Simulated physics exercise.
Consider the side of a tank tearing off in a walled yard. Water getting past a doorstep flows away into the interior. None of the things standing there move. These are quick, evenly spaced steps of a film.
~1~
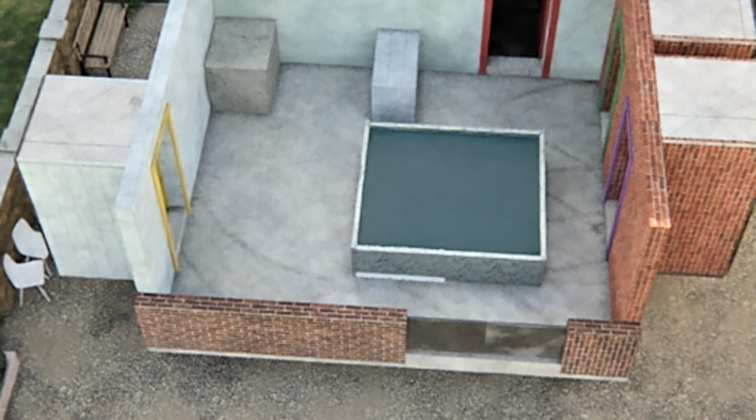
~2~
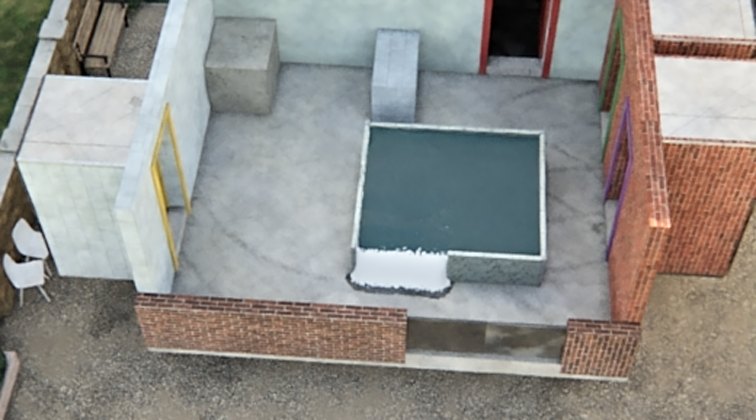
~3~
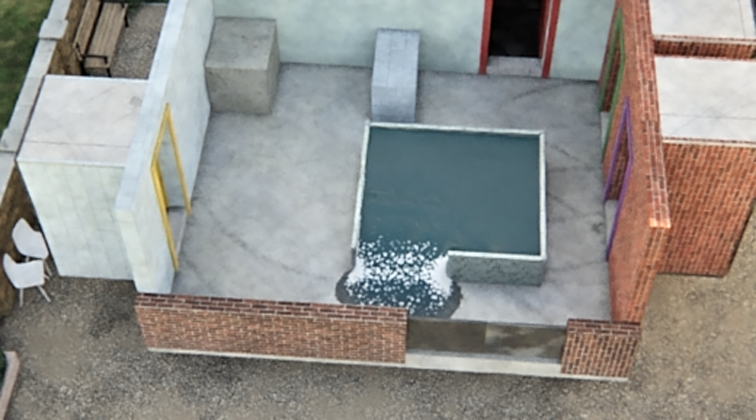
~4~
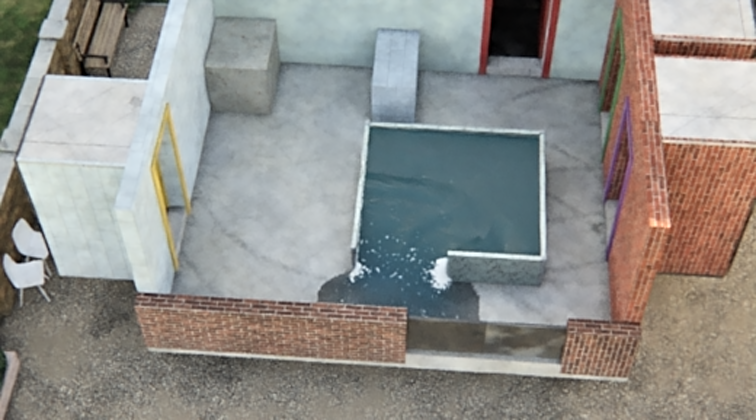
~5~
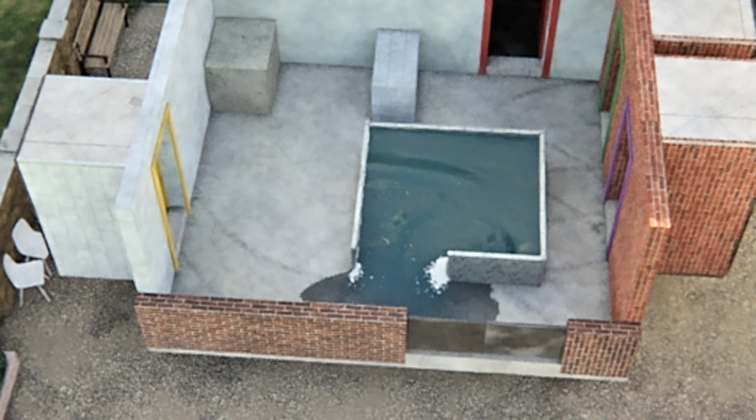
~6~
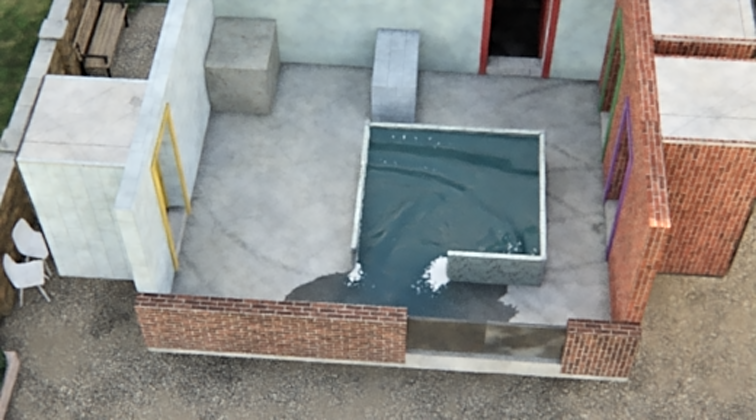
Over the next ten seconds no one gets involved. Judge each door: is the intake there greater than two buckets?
At the end, the red door copes honestly. The purple door copes honestly. The green door gets overwhelmed honestly. The yellow door copes honestly.
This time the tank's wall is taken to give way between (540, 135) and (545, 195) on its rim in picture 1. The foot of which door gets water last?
Door marked yellow.
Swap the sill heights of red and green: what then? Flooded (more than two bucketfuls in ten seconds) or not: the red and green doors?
So, one at a time, the red door breaks past the limit while the green door never reaches the limit.
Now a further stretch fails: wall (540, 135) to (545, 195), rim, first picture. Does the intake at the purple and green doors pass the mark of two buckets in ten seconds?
Lab note: Purple door above the mark, green door above the mark.
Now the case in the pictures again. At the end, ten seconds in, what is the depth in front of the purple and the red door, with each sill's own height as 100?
The first sits near 90 in a hundred and the second near 50 in a hundred.
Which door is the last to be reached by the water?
It's the one in red.
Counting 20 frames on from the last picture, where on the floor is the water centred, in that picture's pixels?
Roughly at (415, 246).
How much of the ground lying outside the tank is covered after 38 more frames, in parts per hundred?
The answer is around 90 per cent.
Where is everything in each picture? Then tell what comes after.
The first frame shows still water in the open tank at (451, 191).
In the second frame, water pours out at (402, 265) and has run to (353, 280).
In the third frame, the front is at (347, 301), out from the gap at (402, 267).
In the fourth frame, the front is at a hidden place, out from the gap at (402, 268).
In the fifth frame, water pours out at (402, 268) and has run to a hidden place.
In the sixth frame, the front is at a hidden place, out from the gap at (402, 267).
A moment on, water covers 20 % of the floor; the red door not reached, the purple door not reached, the green door not reached, the yellow door not reached.
Next, water covers 35 % of the floor; the red door not reached, the purple door not reached, the green door not reached, the yellow door wet at the sill, nothing in.
Then, water covers 55 % of the floor; the red door not reached, the purple door wet at the sill, nothing in, the green door wet at the sill, nothing in, the yellow door under two buckets in.
Later, water covers 90 % of the floor; the red door wet at the sill, nothing in, the purple door wet at the sill, nothing in, the green door wet at the sill, nothing in, the yellow door under two buckets in.
In the end, water covers 100 % of the floor; the red door wet at the sill, nothing in, the purple door wet at the sill, nothing in, the green door far over two buckets in, the yellow door under two buckets in.
